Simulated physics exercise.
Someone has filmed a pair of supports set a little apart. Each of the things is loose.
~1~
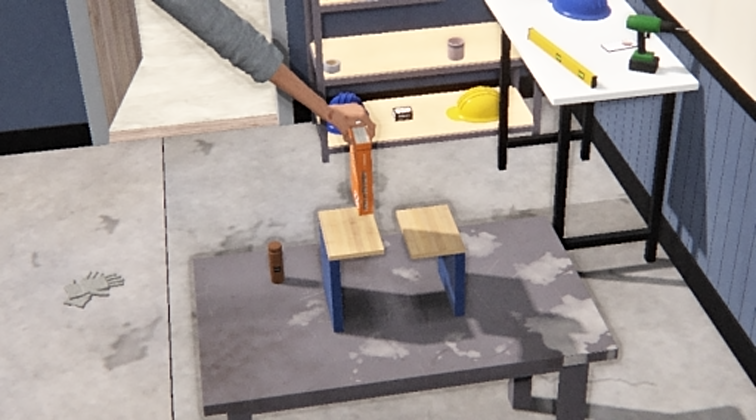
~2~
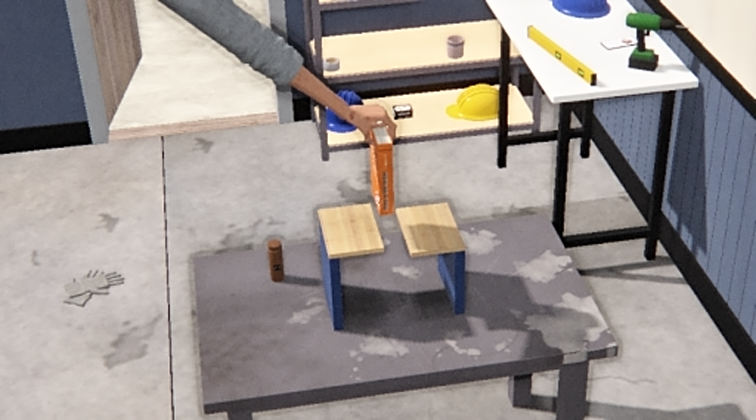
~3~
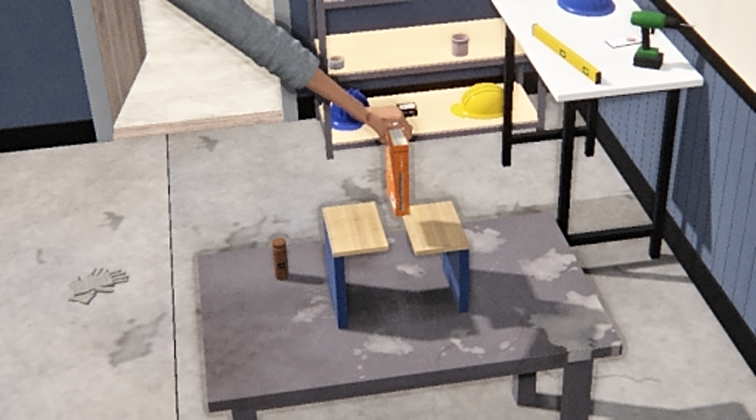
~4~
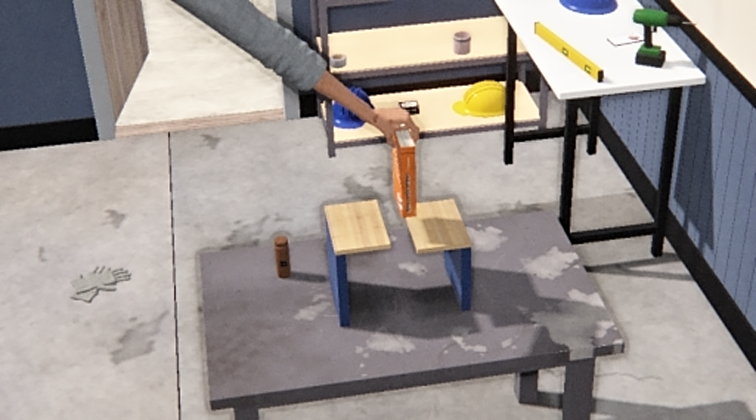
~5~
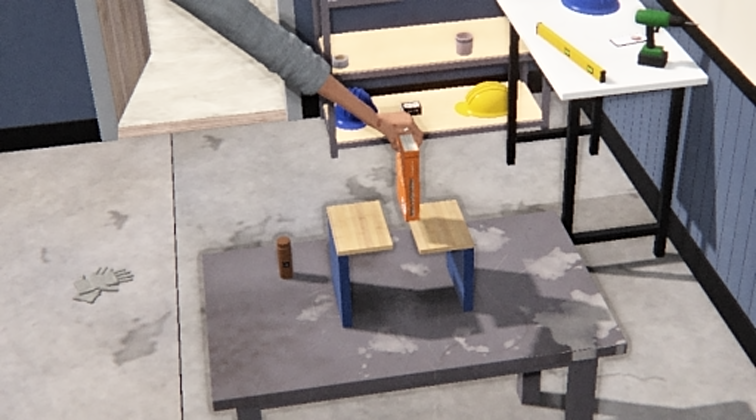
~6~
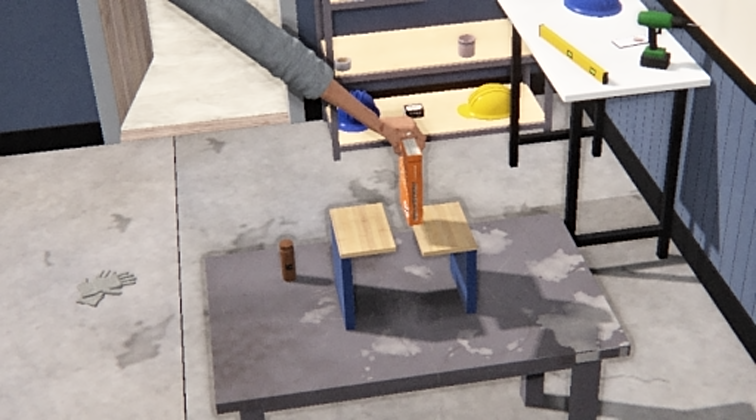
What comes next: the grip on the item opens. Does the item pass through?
No.
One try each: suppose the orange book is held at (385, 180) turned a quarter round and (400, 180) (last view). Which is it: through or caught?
Try 1: Stuck. Try 2: Falls through.
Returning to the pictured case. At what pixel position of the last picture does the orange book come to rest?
It finishes at around (376, 220).
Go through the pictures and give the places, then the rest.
On its way; orange book (361, 168); brown shaker (276, 263), in the first picture.
On its way; orange book (382, 168); brown shaker (276, 261), in the second picture.
On its way; orange book (397, 169); brown shaker (281, 259), in the third picture.
On its way; orange book (404, 171); brown shaker (283, 257), in the fourth picture.
On its way; orange book (408, 175); brown shaker (285, 258), in the fifth picture.
Poised above the slot; orange book (411, 179); brown shaker (288, 261), in the sixth picture.
Then, 0.20 s on from there, orange book shifted a little near (411, 193).
Then, 0.40 s on from there, orange book turned 14° from how it was put near (402, 199).
Then, 0.50 s on from there, orange book turned 36° from how it was put near (389, 208).
Then, 0.60 s on from there, orange book on its side near (378, 220).
In the end, toppled on the stand or table, orange book; brown shaker unmoved. At the end, from the last picture's camera, orange book near (376, 220). The book is caught.
